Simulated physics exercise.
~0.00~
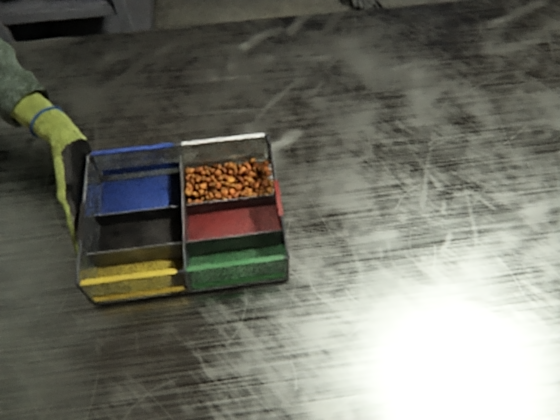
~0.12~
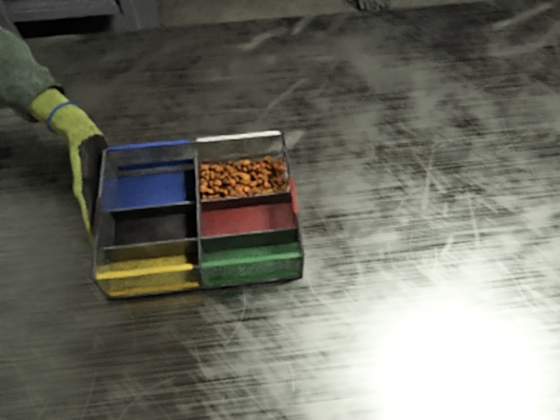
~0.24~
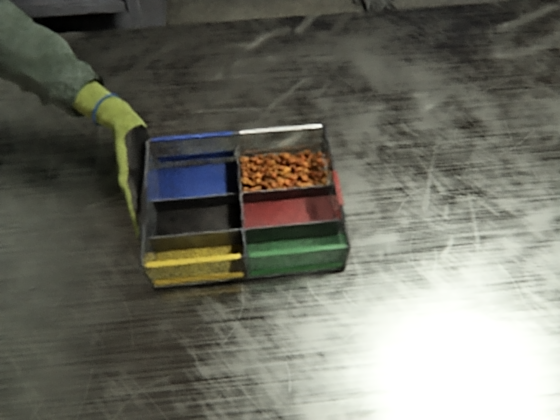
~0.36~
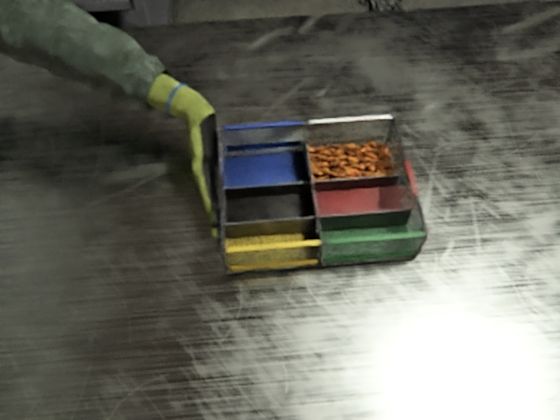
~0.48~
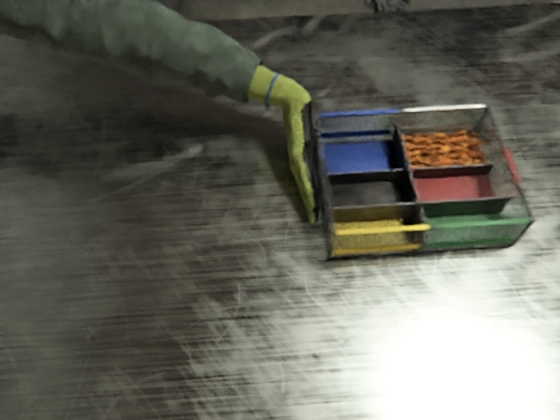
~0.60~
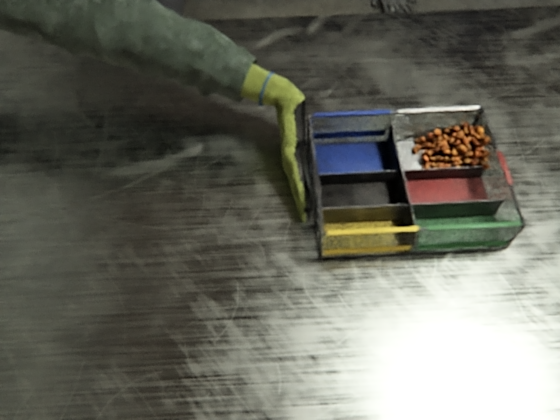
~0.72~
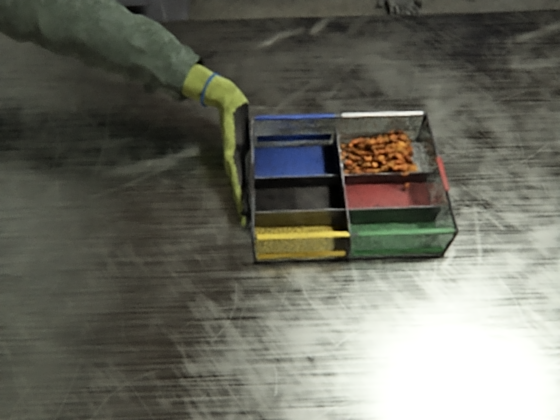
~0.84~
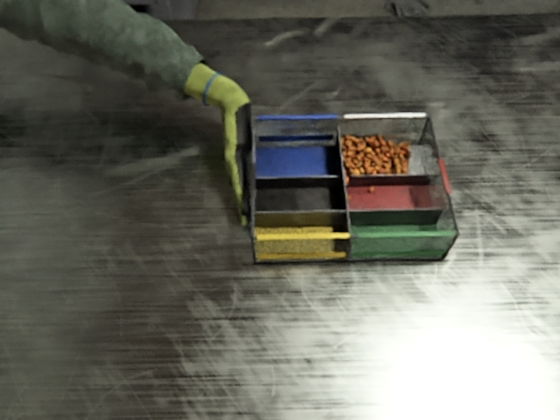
A gloved hand slid a divided tray with colored compartments to the right across a scratched dark tabletop, then pulled it partway back left, while the small orange-brown pieces shifted about but ended almost entirely in their white back-right compartment.
